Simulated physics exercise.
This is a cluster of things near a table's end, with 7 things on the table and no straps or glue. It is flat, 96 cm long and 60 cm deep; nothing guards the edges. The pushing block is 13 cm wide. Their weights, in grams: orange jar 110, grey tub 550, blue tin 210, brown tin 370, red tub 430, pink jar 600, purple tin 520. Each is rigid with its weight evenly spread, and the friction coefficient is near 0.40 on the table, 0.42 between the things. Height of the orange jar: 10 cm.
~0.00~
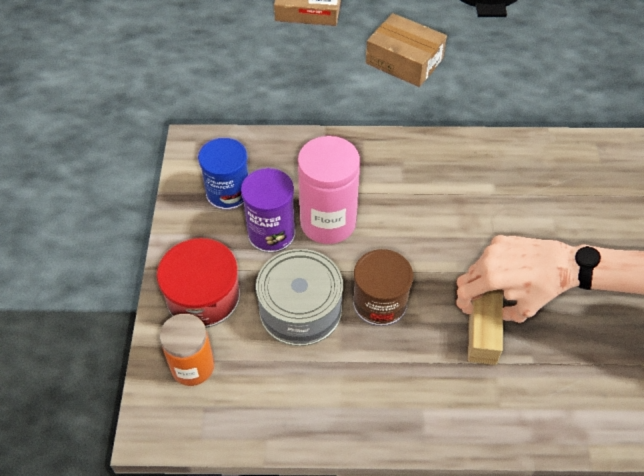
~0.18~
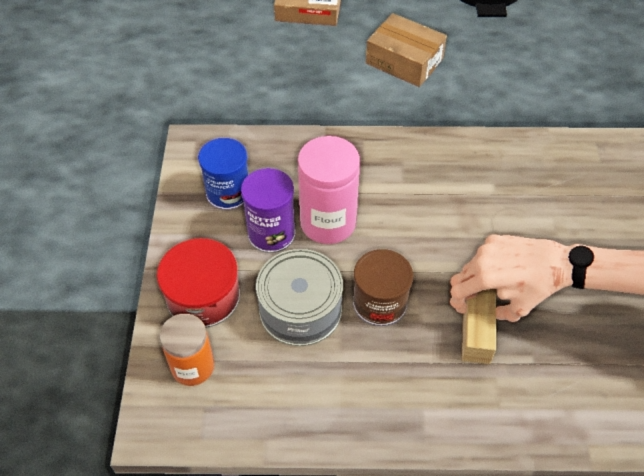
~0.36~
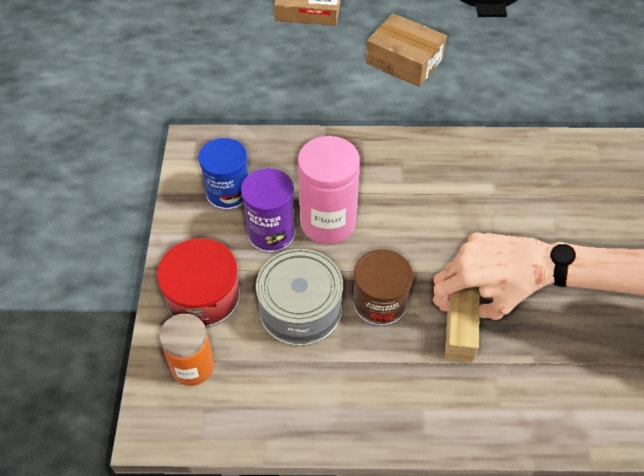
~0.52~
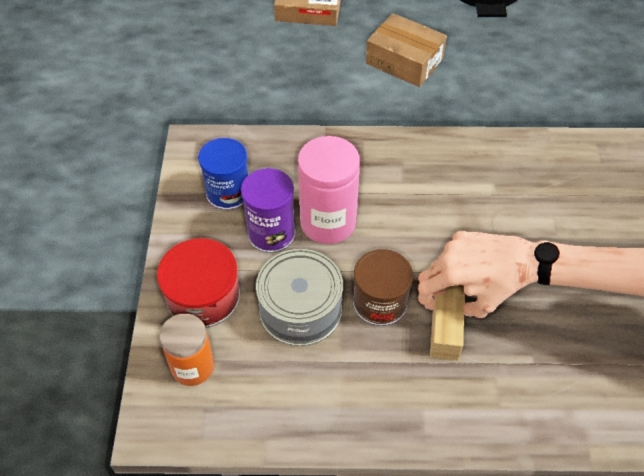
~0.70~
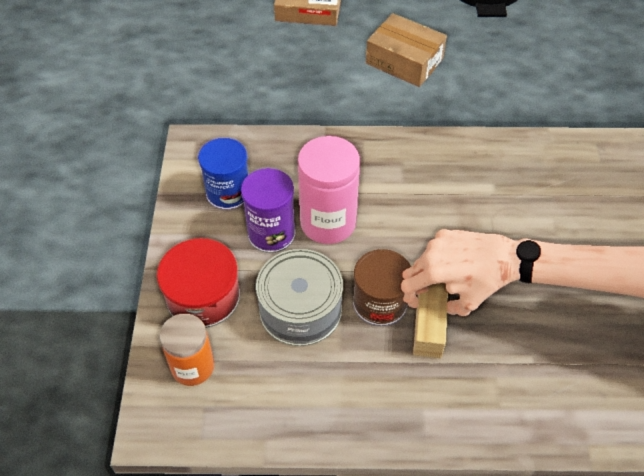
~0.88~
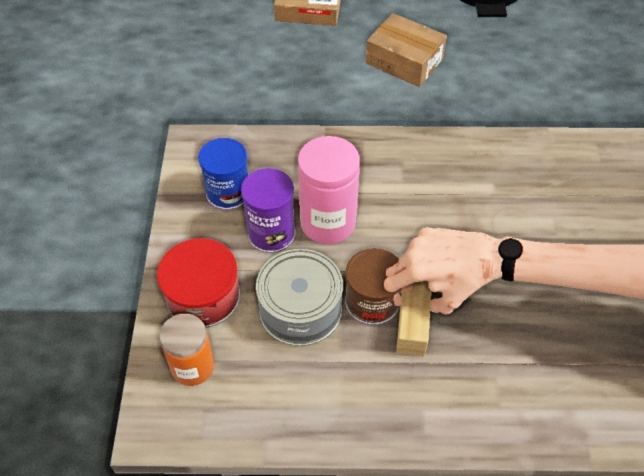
A hand wearing a black watch slides a small wooden block steadily leftward across a pale wooden table, seen from above at an angle by a still camera. Blue and purple tins and a pink jar sit behind a red tub, a grey tub and a brown tin, with an orange jar in front at left. The block reaches the brown tin and nudges it slightly left, while the others stay still.
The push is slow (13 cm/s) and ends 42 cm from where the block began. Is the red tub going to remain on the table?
The red tub goes over the edge.
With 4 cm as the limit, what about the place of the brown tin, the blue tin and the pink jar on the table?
The brown tin gets shifted; the blue tin holds its spot; the pink jar keeps its place.
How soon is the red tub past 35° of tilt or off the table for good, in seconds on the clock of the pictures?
At about 2.5 s.
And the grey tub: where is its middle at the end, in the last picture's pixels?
At about (128, 307).
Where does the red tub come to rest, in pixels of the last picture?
Around (114, 450).
After 1.98 s, pusher on by 24 cm; red tub slid 8 cm near (148, 282); brown tin slid 15 cm; grey tub slid 11 cm.
After 2.88 s, pusher on by 36 cm; red tub now off the table; grey tub slid 18 cm; brown tin slid 27 cm.
At rest (3.8 s), off the table, grey tub and red tub; not toppled but over 4 cm from the start, brown tin; the other 4 in place, give or take 4 cm. Seen from the same camera at the end, red tub near (114, 450).
